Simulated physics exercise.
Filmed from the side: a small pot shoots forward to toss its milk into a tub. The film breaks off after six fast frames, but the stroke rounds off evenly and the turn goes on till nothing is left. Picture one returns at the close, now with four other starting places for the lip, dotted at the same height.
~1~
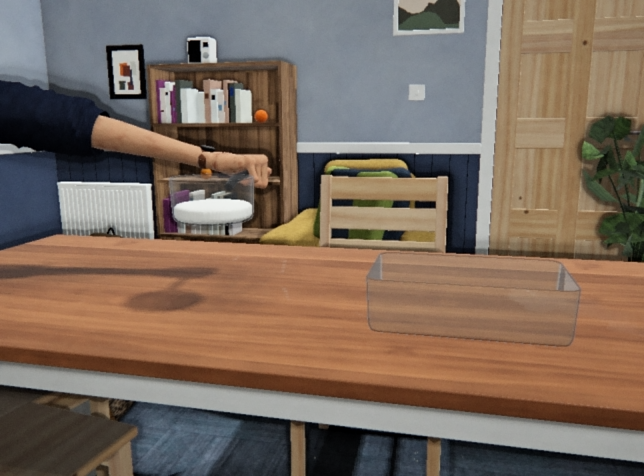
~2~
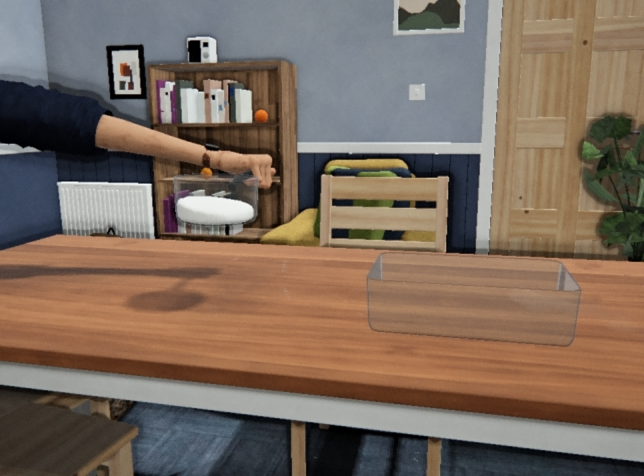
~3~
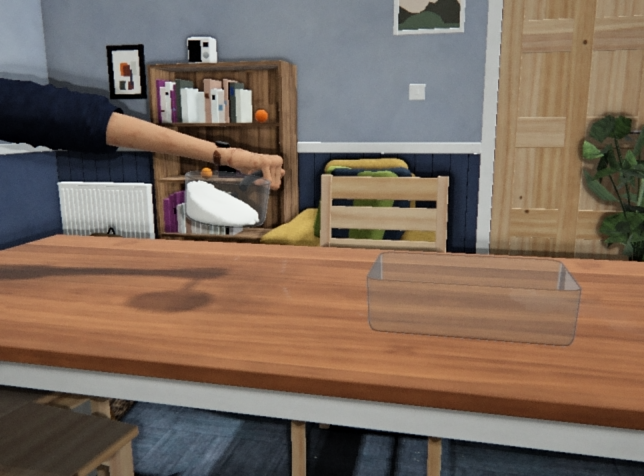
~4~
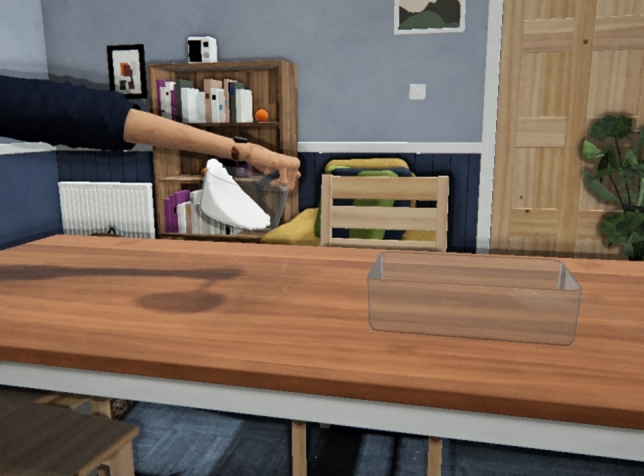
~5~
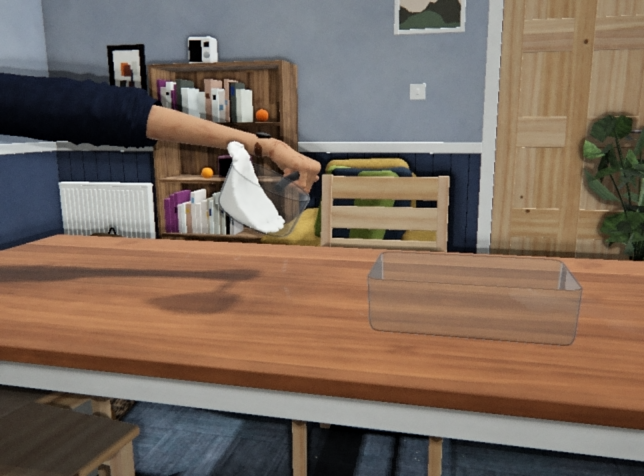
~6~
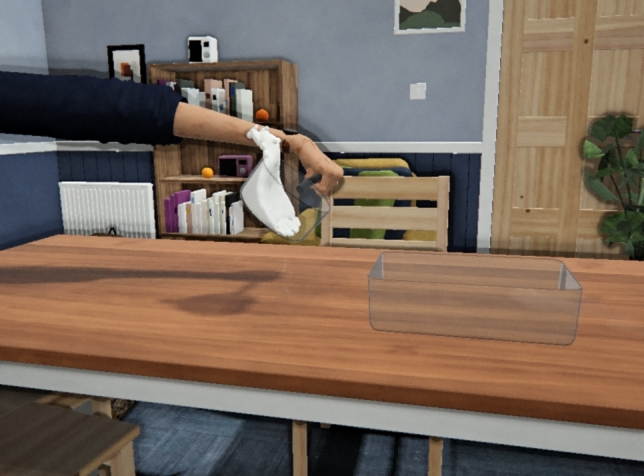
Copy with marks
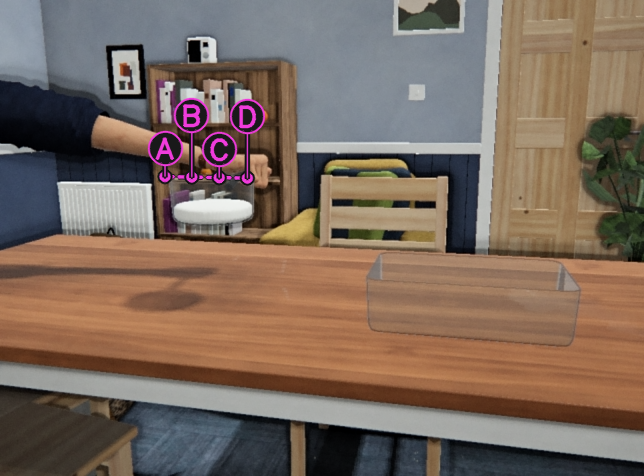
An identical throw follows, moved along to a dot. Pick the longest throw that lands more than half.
Place C.
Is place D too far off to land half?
No.
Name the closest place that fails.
The answer is B.
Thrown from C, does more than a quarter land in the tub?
Yes.
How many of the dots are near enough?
Two of them.
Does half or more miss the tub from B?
Yes, it does.
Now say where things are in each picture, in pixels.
The first picture shows upright, lip at (249, 178); tub from (368, 329) to (573, 346); nothing has left yet.
The second picture shows upright, lip at (254, 179); nothing has left yet.
The third picture shows tipped about 7°, lip at (266, 183); nothing has left yet.
The fourth picture shows tipped about 16°, lip at (285, 190); milk is over the rim, down to (217, 168).
The fifth picture shows tipped about 27°, lip at (307, 199); milk is over the rim, down to (246, 166).
The sixth picture shows tipped about 40°, lip at (329, 210); milk is over the rim, down to (276, 163).
In magenta, A at (165, 176); B at (191, 177); C at (219, 177); D at (247, 178).
If A is chosen, about 20 % lands in the tub, 71 % falls short and 8 % goes beside or beyond.
If B is chosen, about 37 % lands in the tub, 54 % falls short and 9 % goes beside or beyond.
If C is chosen, about 67 % lands in the tub, 22 % falls short and 10 % goes beside or beyond.
If D is chosen, about 70 % lands in the tub, 7 % falls short and 23 % goes beside or beyond.
